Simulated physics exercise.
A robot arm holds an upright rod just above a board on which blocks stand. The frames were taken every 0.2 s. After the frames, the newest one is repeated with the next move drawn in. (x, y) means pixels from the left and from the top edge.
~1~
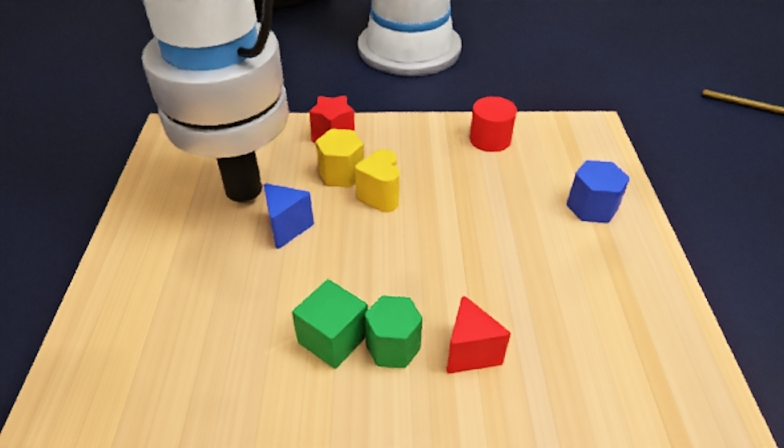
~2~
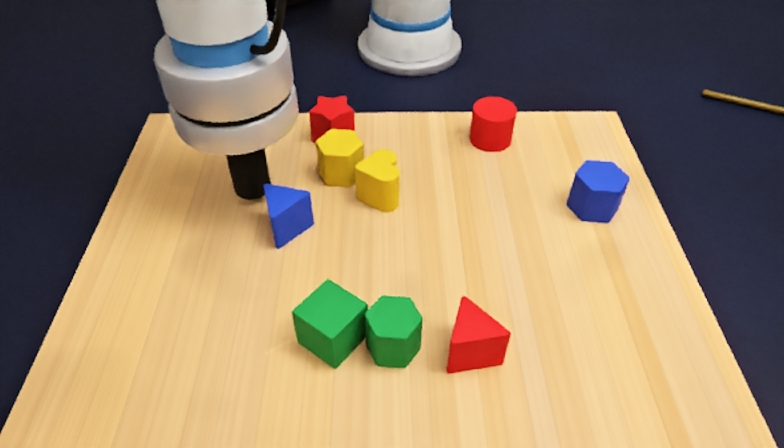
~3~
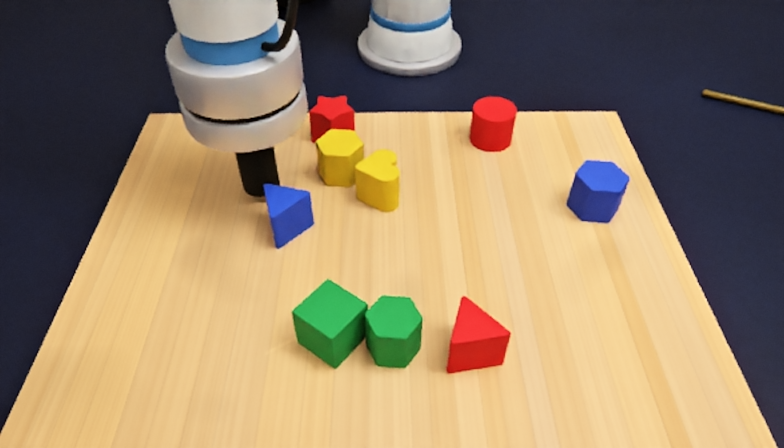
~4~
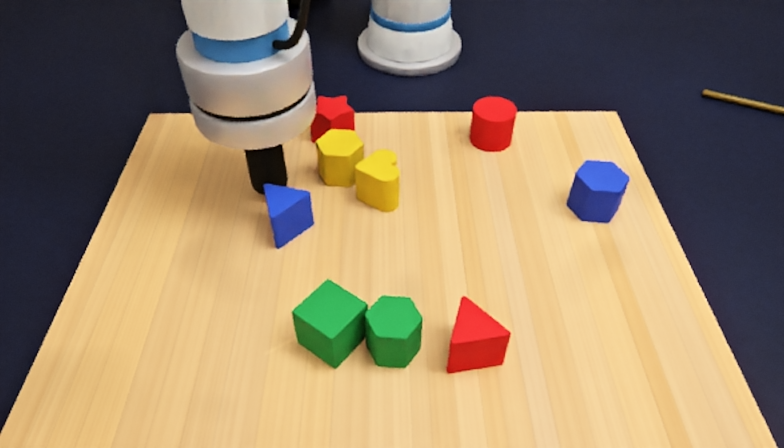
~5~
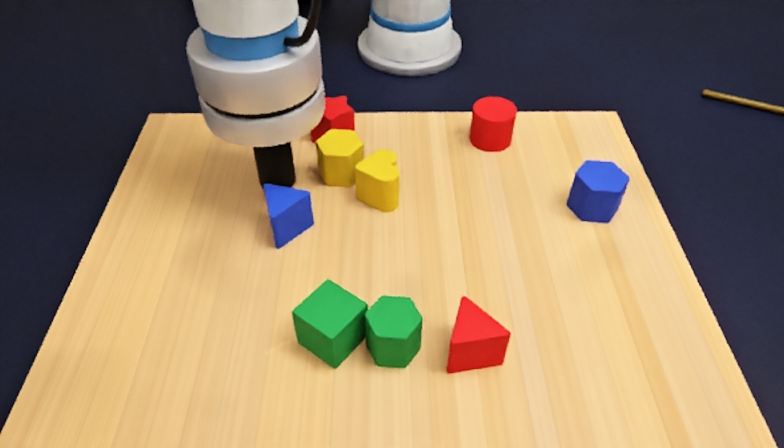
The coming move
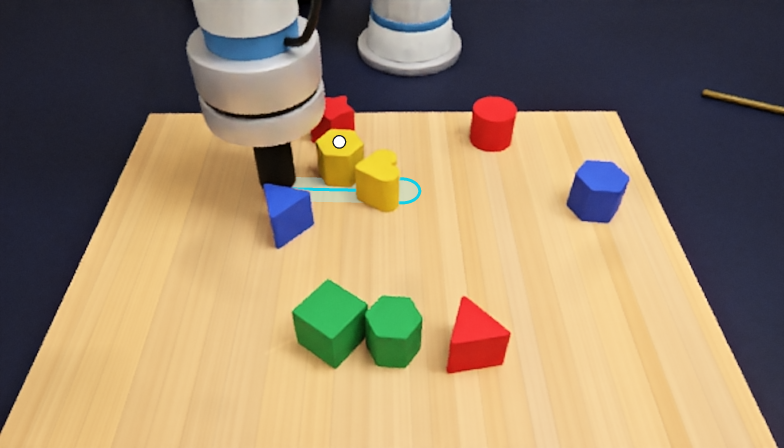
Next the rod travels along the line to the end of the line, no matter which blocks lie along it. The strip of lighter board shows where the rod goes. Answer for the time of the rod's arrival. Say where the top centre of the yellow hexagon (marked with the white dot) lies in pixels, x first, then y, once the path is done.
That would be at about pixel (365, 134).
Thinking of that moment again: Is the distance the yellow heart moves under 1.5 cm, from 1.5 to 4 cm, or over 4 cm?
By the end of the path, it will have gone past 4 cm.
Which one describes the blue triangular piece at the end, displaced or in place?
It is untouched.
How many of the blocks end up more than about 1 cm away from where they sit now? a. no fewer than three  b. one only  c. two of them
c (two of them)
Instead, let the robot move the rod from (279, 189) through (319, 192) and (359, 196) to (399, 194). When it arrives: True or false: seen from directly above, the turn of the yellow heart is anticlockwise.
My answer: True.
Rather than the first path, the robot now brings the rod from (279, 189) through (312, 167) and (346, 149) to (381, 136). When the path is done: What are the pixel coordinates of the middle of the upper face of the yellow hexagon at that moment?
I think it will end close to (364, 138).
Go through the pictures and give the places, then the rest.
In the first frame, rod's lower end at (244, 190); blue triangular piece at (282, 197); yellow hexagon at (339, 142); yellow heart at (380, 165).
In the second frame, rod at (253, 188); blocks still.
In the third frame, rod at (262, 185); blocks still.
In the fourth frame, rod at (270, 183); blocks still.
In the fifth frame, rod at (278, 181); blue triangular piece at (282, 197); yellow hexagon at (339, 142); yellow heart at (380, 165).
Drawn move, in a line from (279, 189) to (402, 191); the dot is on the yellow hexagon.
On the path given first. One third of the way, rod at (319, 181); yellow hexagon at (346, 140), turned 15° anticlockwise.
Two thirds of the way, rod at (362, 182); yellow hexagon at (364, 134), turned 60° anticlockwise; yellow heart at (396, 167), turned 15° anticlockwise.
At the end, rod at (402, 183); blue triangular piece still; yellow hexagon at (365, 134), turned 60° anticlockwise; yellow heart at (435, 172).
